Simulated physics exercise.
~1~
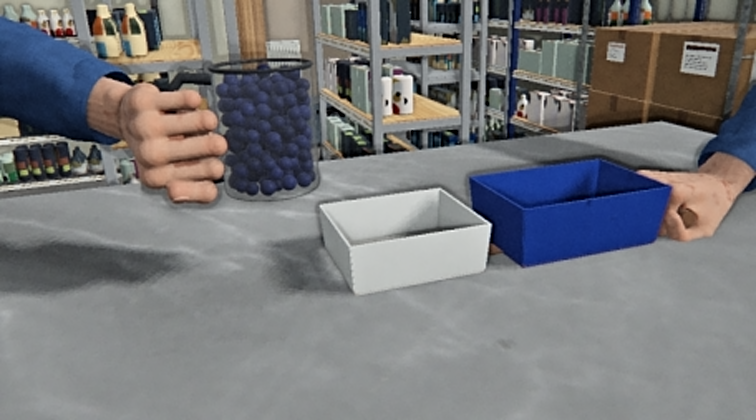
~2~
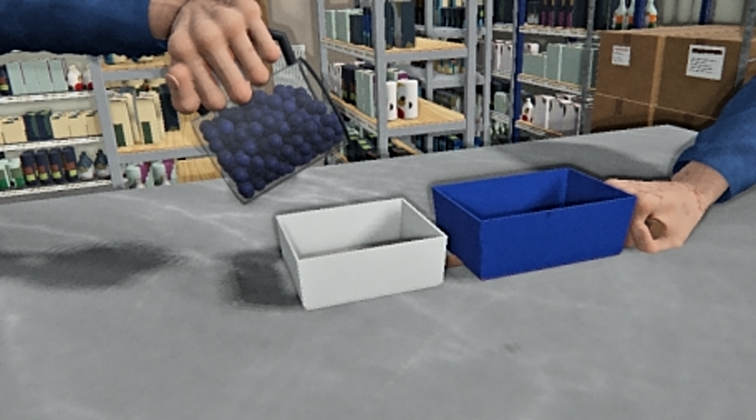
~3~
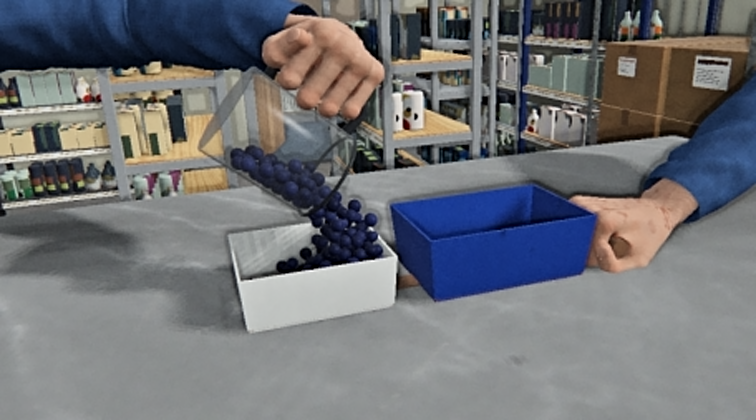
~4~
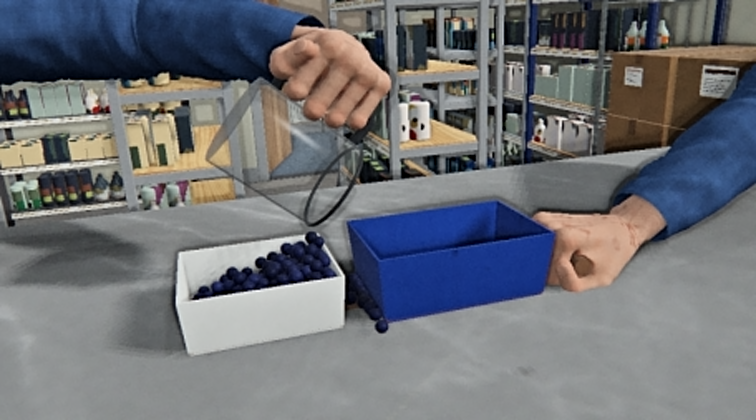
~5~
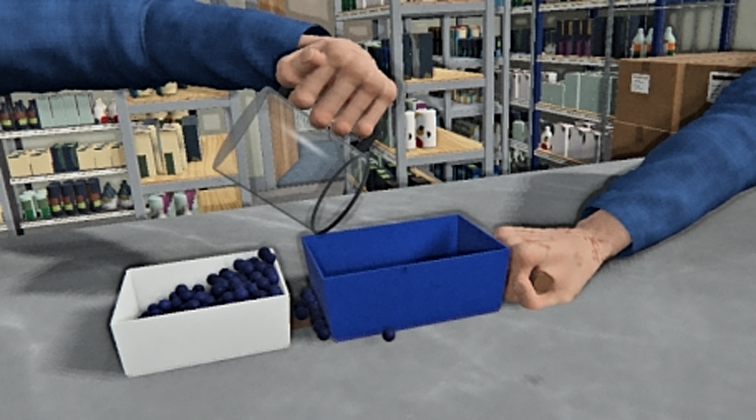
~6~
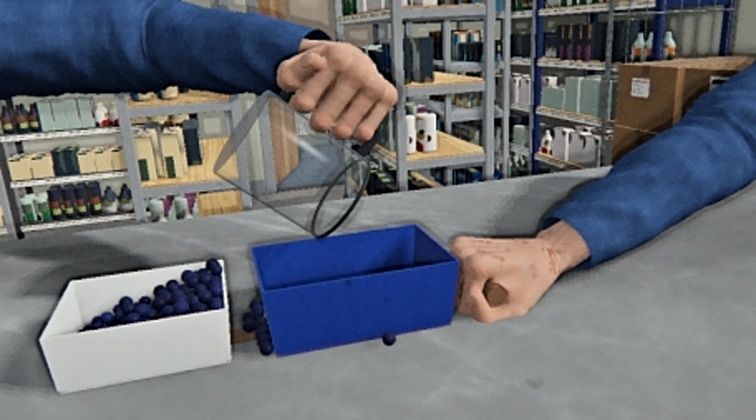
Dark blue berries fill a clear, handled cup held in a hand at the left, above a grey tabletop seen from slightly above in a storeroom with stocked shelves and a cardboard box behind. A white open tin and a blue one stand side by side, another hand at the blue tin's right. As both tins slide left, the cup tips over and berries tumble into the white tin. The cup empties and stays tilted while the tins keep moving. Finally, most berries lie heaped in the white tin, a few rest on the table around the blue tin, and the blue one holds none.
